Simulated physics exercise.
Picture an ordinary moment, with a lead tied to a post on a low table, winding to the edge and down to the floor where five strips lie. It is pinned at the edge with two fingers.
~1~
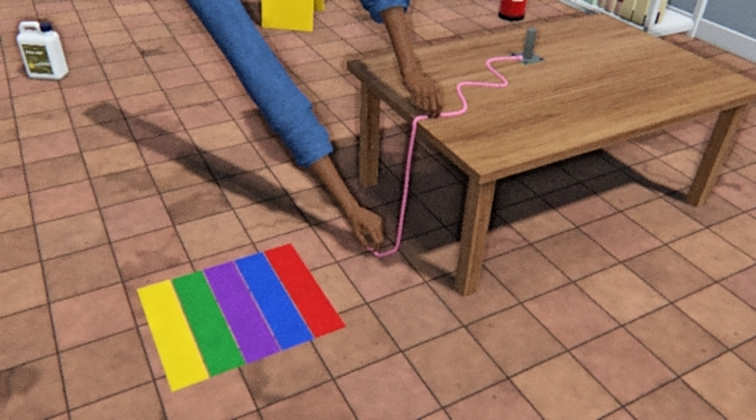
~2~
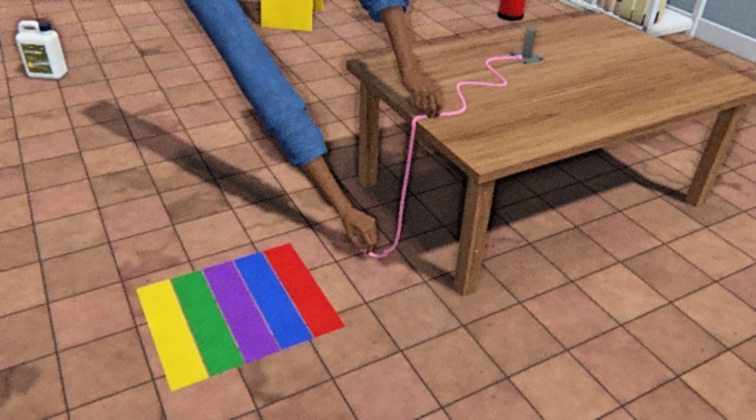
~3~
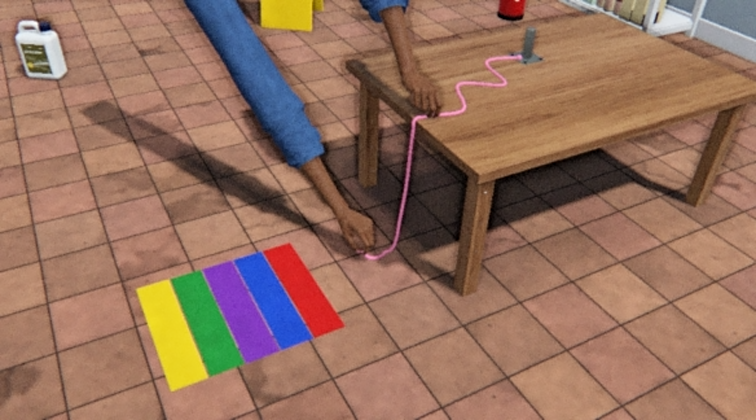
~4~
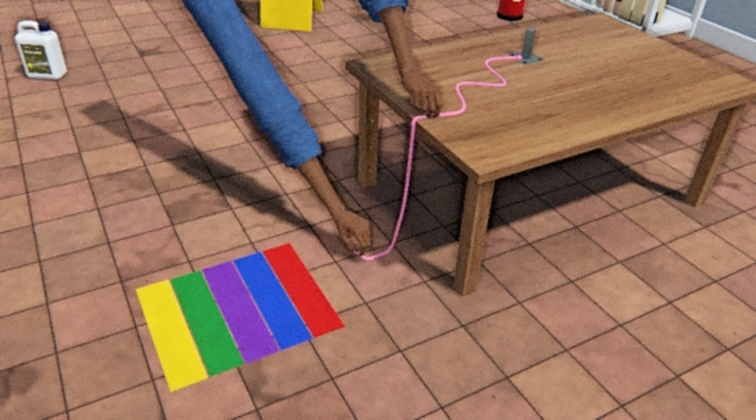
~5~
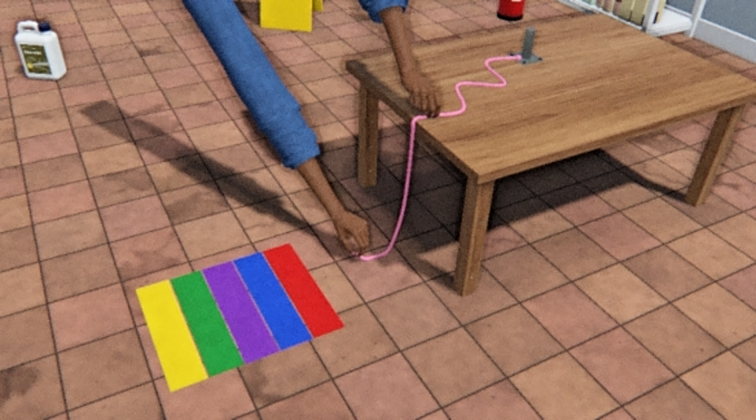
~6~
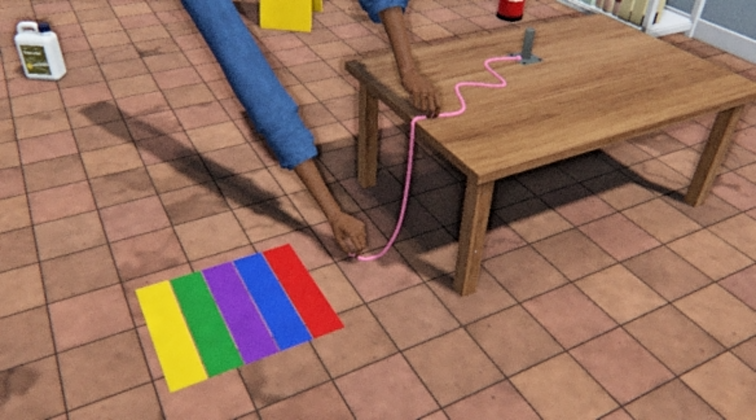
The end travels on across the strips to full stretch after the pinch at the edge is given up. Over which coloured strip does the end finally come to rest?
Over the green strip.
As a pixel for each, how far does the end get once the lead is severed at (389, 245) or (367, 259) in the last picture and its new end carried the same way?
In turn, around (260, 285) and around (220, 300).
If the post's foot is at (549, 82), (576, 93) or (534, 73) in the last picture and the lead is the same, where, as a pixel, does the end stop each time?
First close to (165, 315), next close to (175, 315), last close to (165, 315).
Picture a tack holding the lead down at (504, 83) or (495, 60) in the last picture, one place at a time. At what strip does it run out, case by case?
In that order: Purple; green.
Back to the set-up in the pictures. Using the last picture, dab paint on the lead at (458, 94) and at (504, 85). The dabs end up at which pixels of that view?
(411, 104), then (460, 84).
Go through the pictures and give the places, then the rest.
In the first frame, end (372, 249); red (320, 315); blue (288, 327); purple (255, 339); green (220, 351); yellow (183, 364).
In the second frame, end (365, 251); lead through (493, 60) (503, 85) (460, 96) (426, 117) (407, 173) (399, 231).
In the third frame, end (362, 252).
In the fourth frame, end (359, 253); lead through (493, 60) (503, 85) (459, 96) (425, 117) (409, 172) (397, 231).
In the fifth frame, end (357, 253).
In the sixth frame, end (354, 255); lead through (492, 60) (502, 86) (459, 96) (425, 117) (409, 173) (397, 231).
Early on, end near (244, 291); over purple.
Midway, end near (212, 301); over green.
At the end of the slack, end near (191, 308); over green. It halts on the green strip.
